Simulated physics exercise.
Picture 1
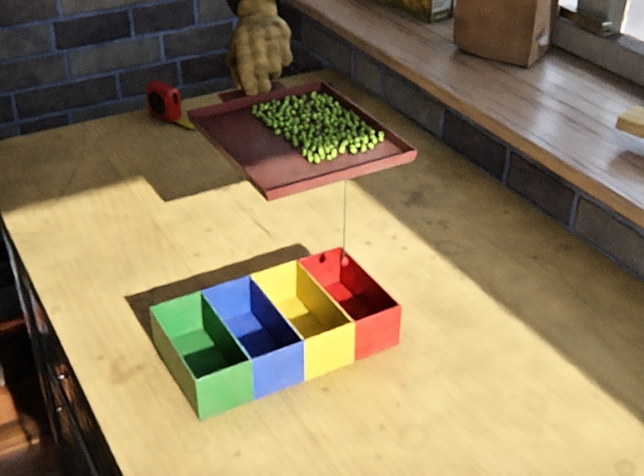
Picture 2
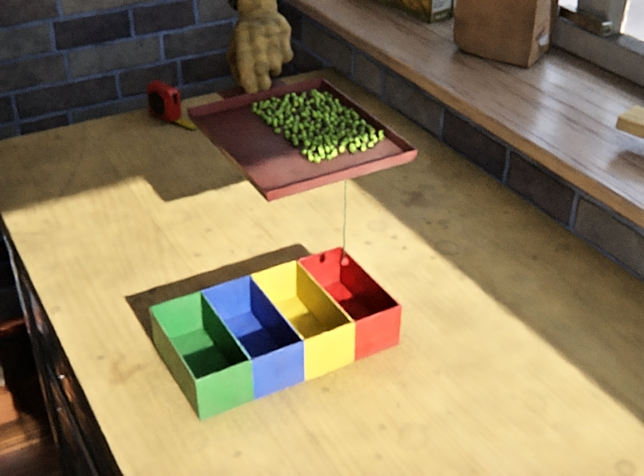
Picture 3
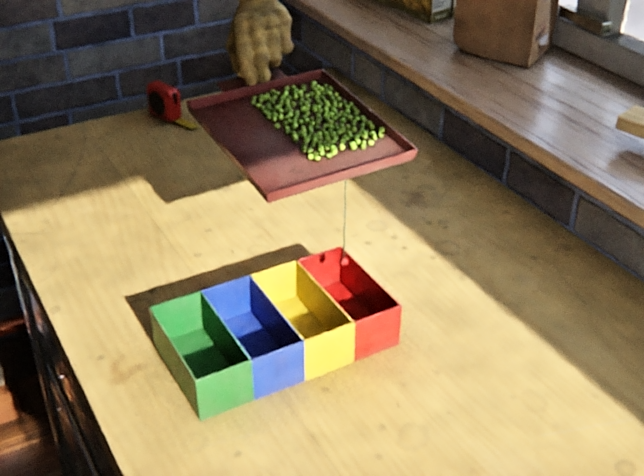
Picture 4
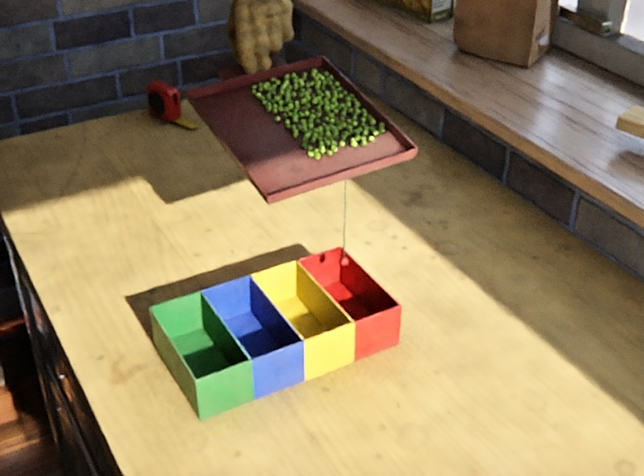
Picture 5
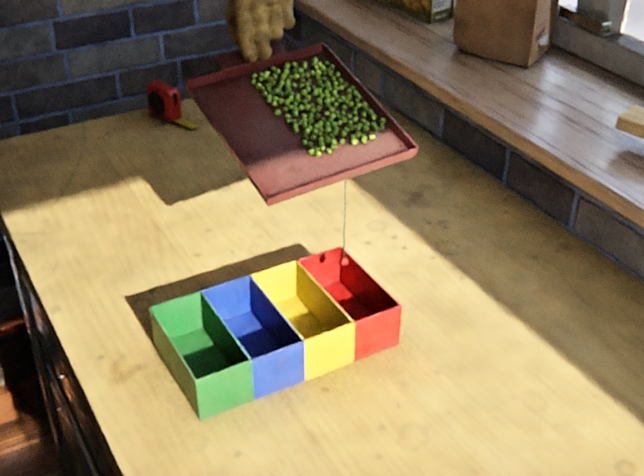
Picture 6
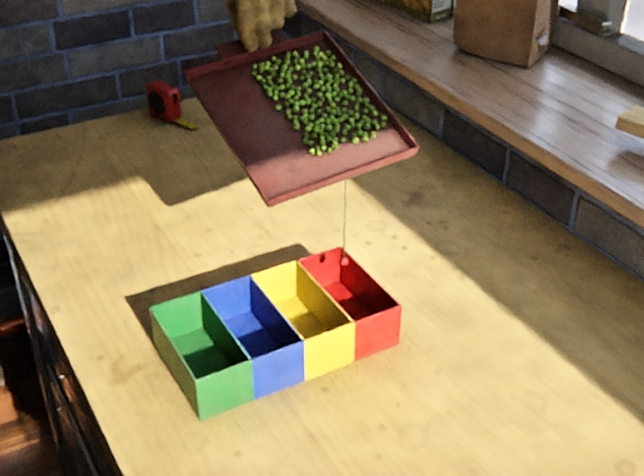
Maroon tray of green dried peas tilting gradually, its far side raised by a gloved hand, above a four-coloured sorting box.
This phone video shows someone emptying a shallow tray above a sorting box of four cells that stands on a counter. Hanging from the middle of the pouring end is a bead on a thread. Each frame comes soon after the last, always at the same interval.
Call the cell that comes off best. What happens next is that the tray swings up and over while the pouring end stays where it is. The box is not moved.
The yellow cell comes off best.
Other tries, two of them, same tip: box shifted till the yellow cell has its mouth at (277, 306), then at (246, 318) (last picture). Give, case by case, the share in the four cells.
The first comes to 80 percent and the second to 50 percent.
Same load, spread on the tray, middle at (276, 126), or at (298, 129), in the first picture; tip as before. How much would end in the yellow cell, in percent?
70 % and 60 %.
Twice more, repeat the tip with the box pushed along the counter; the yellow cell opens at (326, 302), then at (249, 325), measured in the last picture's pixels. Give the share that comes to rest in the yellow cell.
It works out to 40 percent and then 0 percent.
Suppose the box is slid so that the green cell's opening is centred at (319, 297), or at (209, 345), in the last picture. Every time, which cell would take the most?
First place: The green cell; second place: The yellow one.
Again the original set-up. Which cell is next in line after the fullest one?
Second best is red.
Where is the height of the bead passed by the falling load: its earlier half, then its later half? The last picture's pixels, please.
Earlier half at (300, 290), later half at (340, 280).
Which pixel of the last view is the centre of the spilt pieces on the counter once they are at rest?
Check roughly (420, 346) and you'll find the middle.
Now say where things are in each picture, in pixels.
Corners of the pouring end near (268, 191) and (415, 150), level; middle of the load near (318, 123), dried peas; bead on its thread near (344, 261); green cell near (225, 387); blue cell near (279, 367); yellow cell near (329, 348); red cell near (377, 330), in the first frame.
Corners of the pouring end near (268, 191) and (415, 149), level; middle of the load near (318, 121), in the second frame.
Corners of the pouring end near (268, 193) and (415, 149), tipped barely, lowest at the left corner; middle of the load near (318, 116), in the third frame.
Corners of the pouring end near (268, 195) and (416, 148), tipped a little, lowest at the left corner; middle of the load near (318, 108), in the fourth frame.
Corners of the pouring end near (268, 197) and (416, 147), tipped a little, lowest at the left corner; middle of the load near (319, 101), in the fifth frame.
Corners of the pouring end near (268, 199) and (417, 146), tipped clearly, lowest at the left corner; middle of the load near (320, 95); green cell near (225, 387); blue cell near (279, 367); yellow cell near (329, 348); red cell near (377, 330), in the sixth frame.
Shortly afterwards, tray tipped steeply; the bulk on the tray; only a few in the yellow cell; only a few in the green cell; only a few in the blue cell; a little falling or outside the box.
Next, tray tipped right over; near two thirds on the tray; a little in the yellow cell; a little in the red cell; a little in the blue cell; only a few in the green cell; a little falling or outside the box.
Some moments later, tray tipped past a quarter turn; near half in the yellow cell; near a third in the red cell; a little in the blue cell; only a few in the green cell; a little falling or outside the box.
In the end, tray tipped past a quarter turn; near half in the yellow cell; near a third in the red cell; a little in the blue cell; only a few in the green cell; a little outside the box.
